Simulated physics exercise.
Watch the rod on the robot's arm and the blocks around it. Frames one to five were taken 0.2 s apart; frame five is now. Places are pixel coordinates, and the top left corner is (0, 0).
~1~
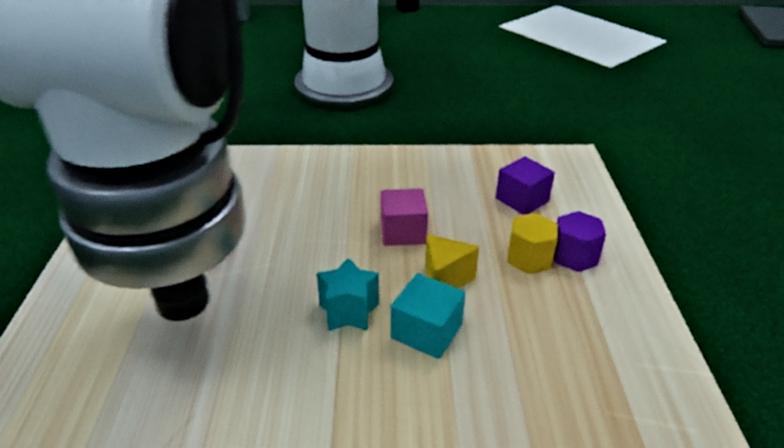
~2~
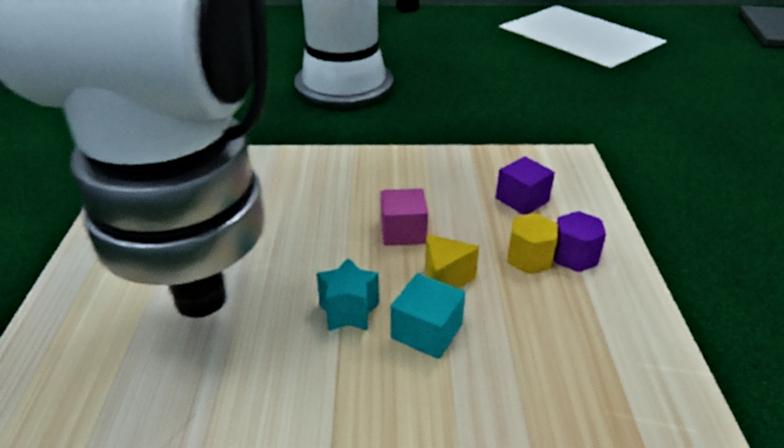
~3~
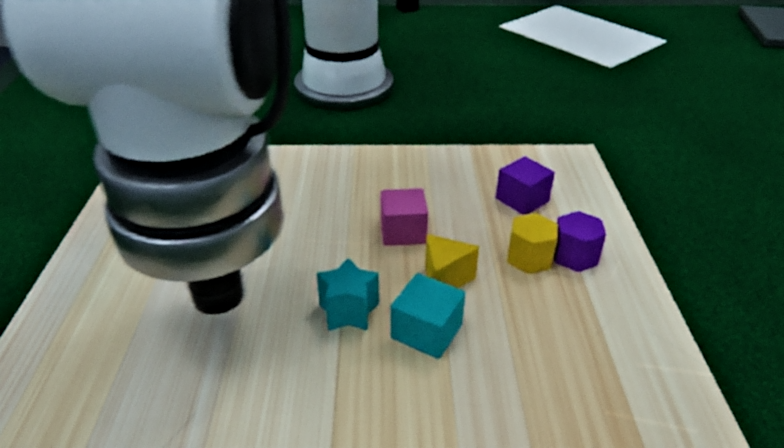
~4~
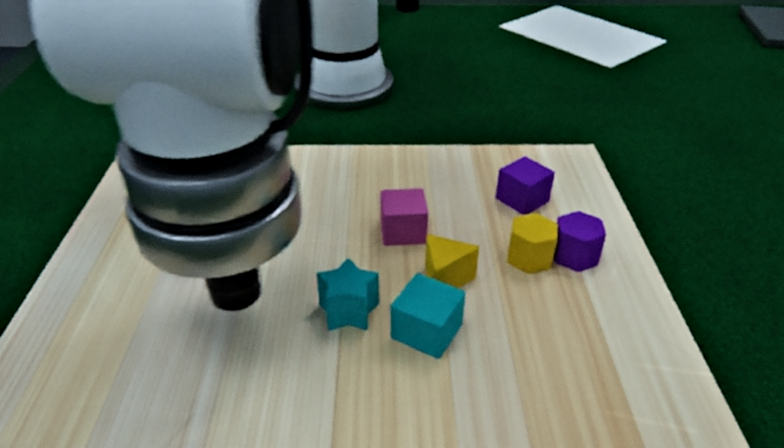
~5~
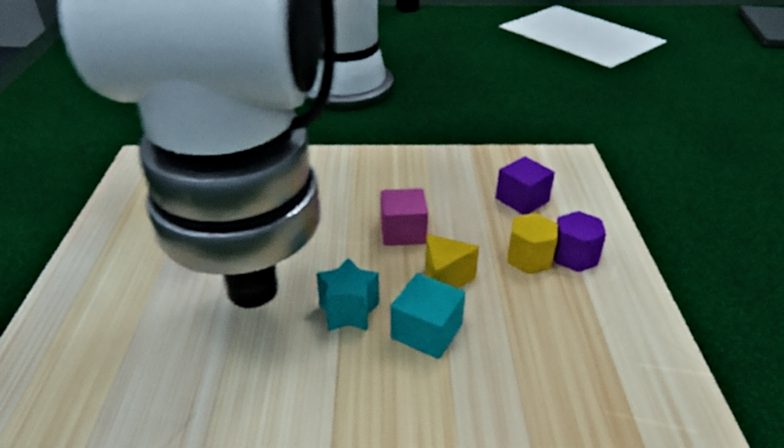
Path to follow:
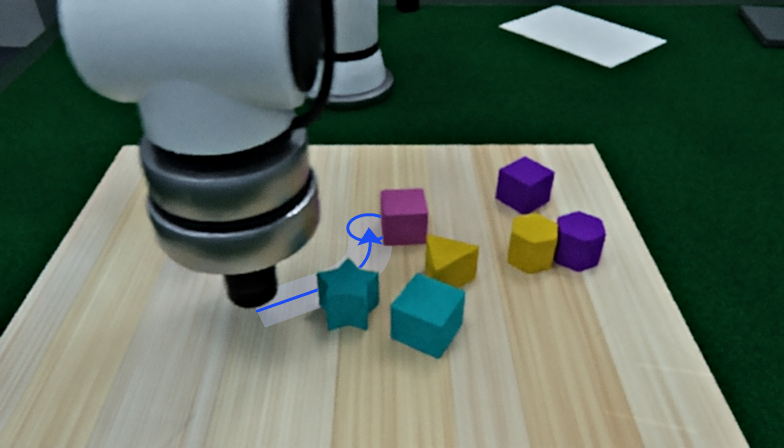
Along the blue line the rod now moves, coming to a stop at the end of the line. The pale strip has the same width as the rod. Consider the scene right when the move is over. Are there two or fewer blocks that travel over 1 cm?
My answer is yes.
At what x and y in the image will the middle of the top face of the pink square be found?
By then it is at (414, 187).
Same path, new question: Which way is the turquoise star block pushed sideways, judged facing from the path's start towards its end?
That's a shift to the right.
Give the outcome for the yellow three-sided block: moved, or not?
The yellow three-sided block will stay where it stands.
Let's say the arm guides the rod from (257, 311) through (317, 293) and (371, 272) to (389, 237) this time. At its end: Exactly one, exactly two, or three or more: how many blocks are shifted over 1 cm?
Blocks moved: Two.
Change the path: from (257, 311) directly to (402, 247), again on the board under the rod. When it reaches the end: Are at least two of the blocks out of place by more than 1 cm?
In short: No.
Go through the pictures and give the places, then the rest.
Rod's lower end (184, 304); turquoise star block (347, 279); pink square (404, 201); yellow three-sided block (448, 249), in the first frame.
Rod (202, 301); blocks still, in the second frame.
Rod (219, 298); blocks still, in the third frame.
Rod (237, 295); blocks still, in the fourth frame.
Rod (254, 292); turquoise star block (347, 279); pink square (404, 201); yellow three-sided block (448, 249), in the fifth frame.
Drawn move, from (257, 311) through (317, 290) and (363, 263) to (369, 227).
The first path, step by step. One third of the way, rod (315, 271); turquoise star block (361, 279), turned 20° clockwise.
Two thirds of the way, rod (363, 244); turquoise star block (373, 276), turned 60° clockwise.
At the end, rod (368, 209); turquoise star block (373, 276), turned 60° clockwise; pink square (414, 187), turned 45° clockwise; yellow three-sided block still.
